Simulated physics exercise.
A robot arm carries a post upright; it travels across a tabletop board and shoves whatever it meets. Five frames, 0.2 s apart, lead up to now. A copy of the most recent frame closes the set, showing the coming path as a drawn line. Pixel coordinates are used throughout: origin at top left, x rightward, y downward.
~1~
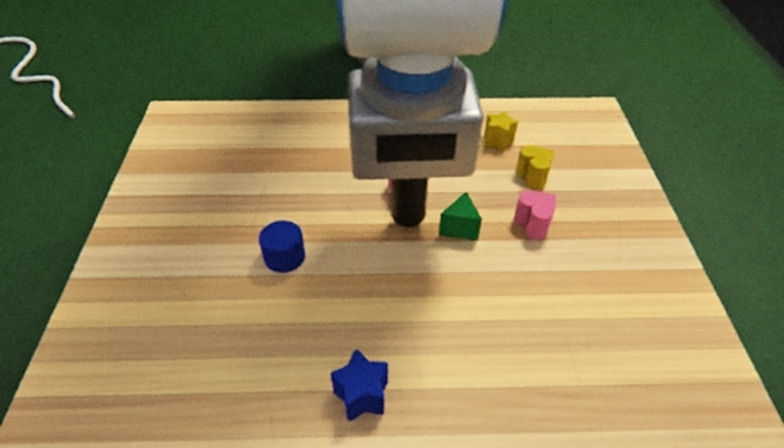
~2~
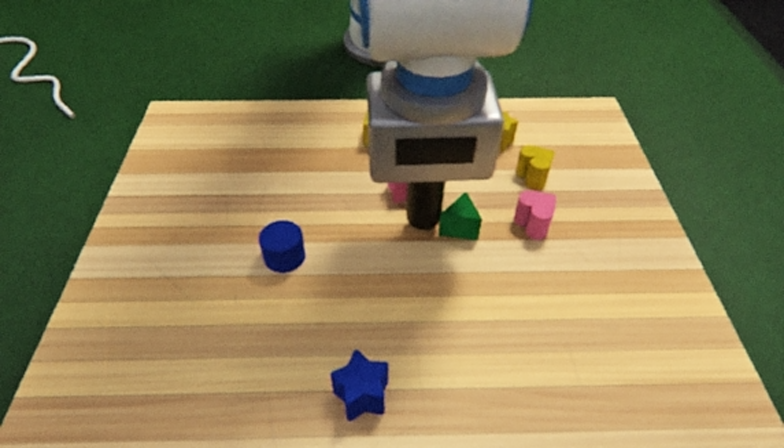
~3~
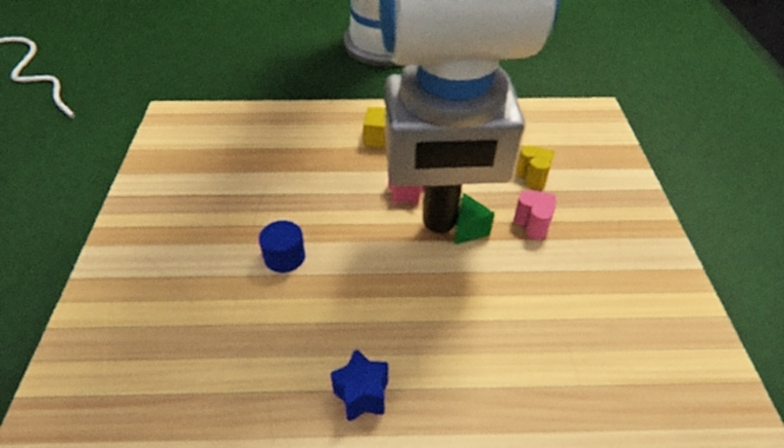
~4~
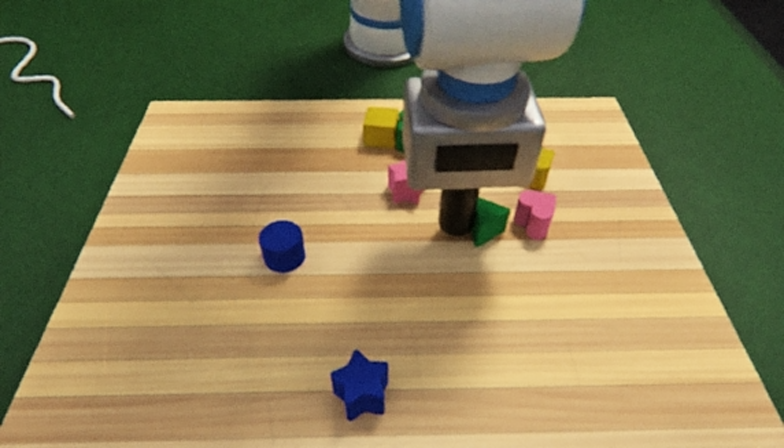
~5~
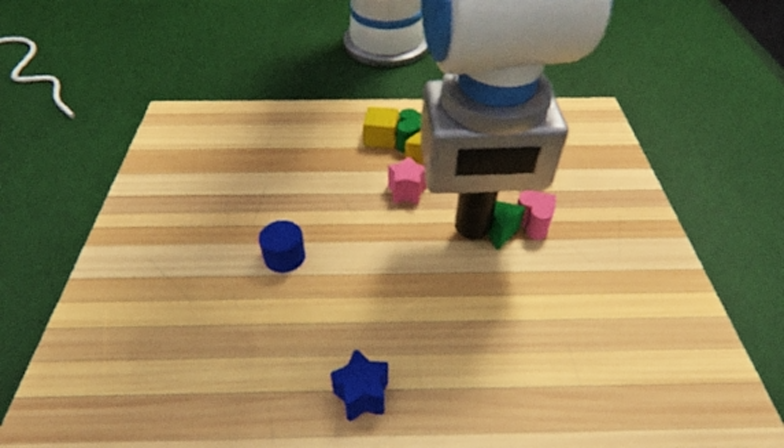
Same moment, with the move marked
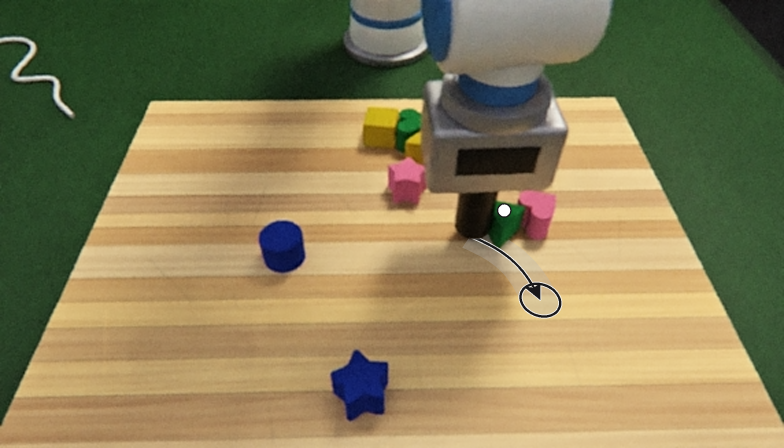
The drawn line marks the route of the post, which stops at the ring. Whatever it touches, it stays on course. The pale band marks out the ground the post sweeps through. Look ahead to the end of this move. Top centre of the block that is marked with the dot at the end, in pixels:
If I read the scene right, the answer is (528, 216).
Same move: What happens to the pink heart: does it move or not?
It gets pushed out of place.
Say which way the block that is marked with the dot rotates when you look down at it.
From above, it turns counterclockwise.
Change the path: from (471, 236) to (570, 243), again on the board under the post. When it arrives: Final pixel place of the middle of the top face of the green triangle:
Close to (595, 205).
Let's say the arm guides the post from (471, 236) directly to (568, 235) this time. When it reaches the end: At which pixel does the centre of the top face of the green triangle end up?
Its top centre is at about (603, 203).
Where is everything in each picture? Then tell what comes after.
In the first picture, lower end of the post (408, 215), tops of blocks, pink star block hidden, green triangle (463, 207), pink heart (540, 203).
In the second picture, post (424, 218), blocks as before.
In the third picture, post (439, 221), green triangle (472, 209).
In the fourth picture, post (456, 224), green triangle (488, 209).
In the fifth picture, post (472, 227), pink star block (408, 170), green triangle (504, 210), pink heart (540, 203).
The drawn path runs from (471, 236) by way of (500, 251) and (523, 272) to (540, 300); the dot is on the green triangle.
On the path given first. One third of the way, post (503, 243); green triangle (527, 215), turned 25° anticlockwise; pink heart (549, 200).
Two thirds of the way, post (527, 264); green triangle (528, 216), turned 25° anticlockwise; pink heart (549, 200).
At the end, post (543, 291); pink star block not moved; green triangle (528, 216), turned 25° anticlockwise; pink heart (549, 200).
